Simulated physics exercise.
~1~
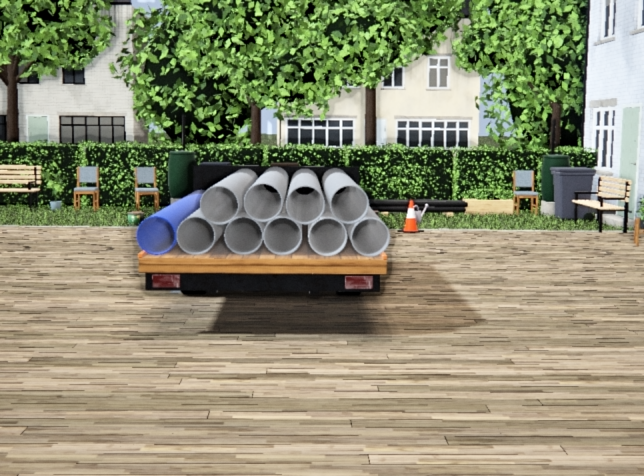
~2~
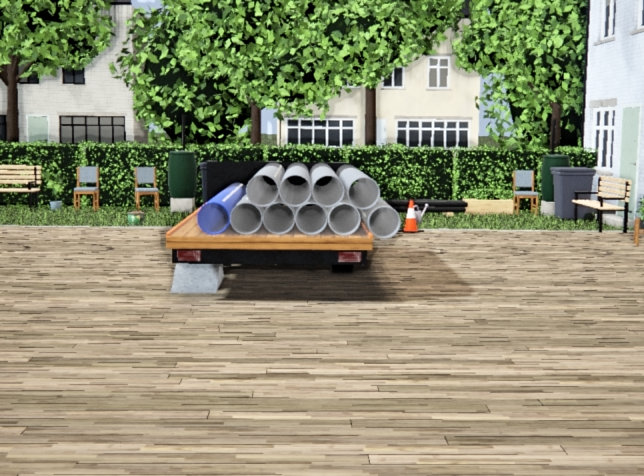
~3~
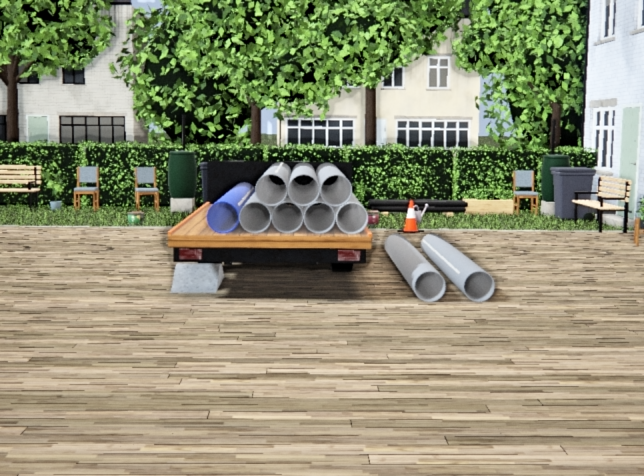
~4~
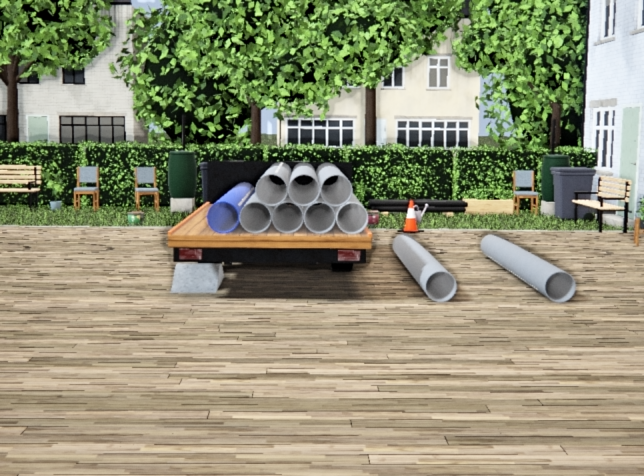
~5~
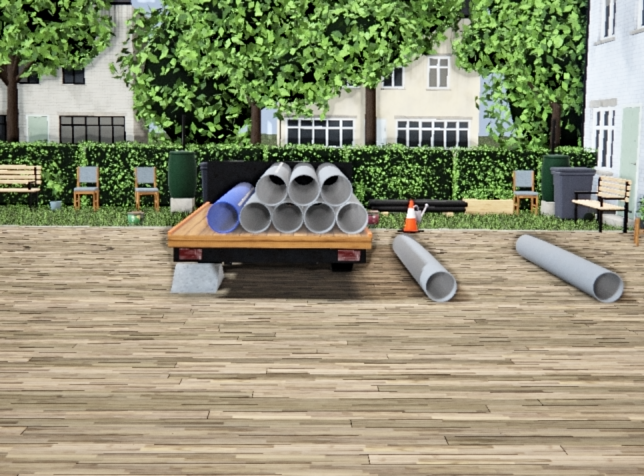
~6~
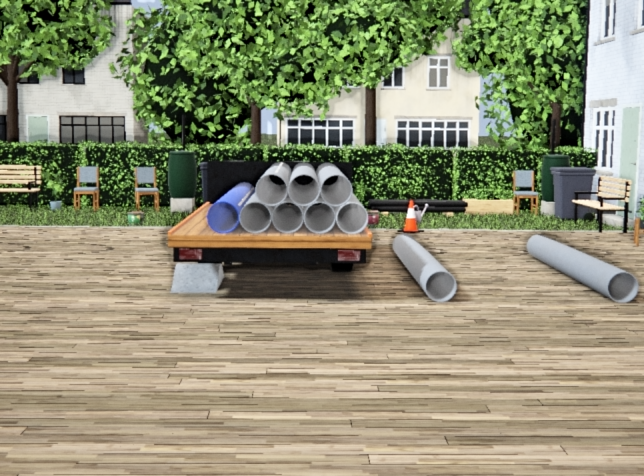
A flatbed trailer tilts and settles, two grey pipes roll off right, the blue stays aboard.
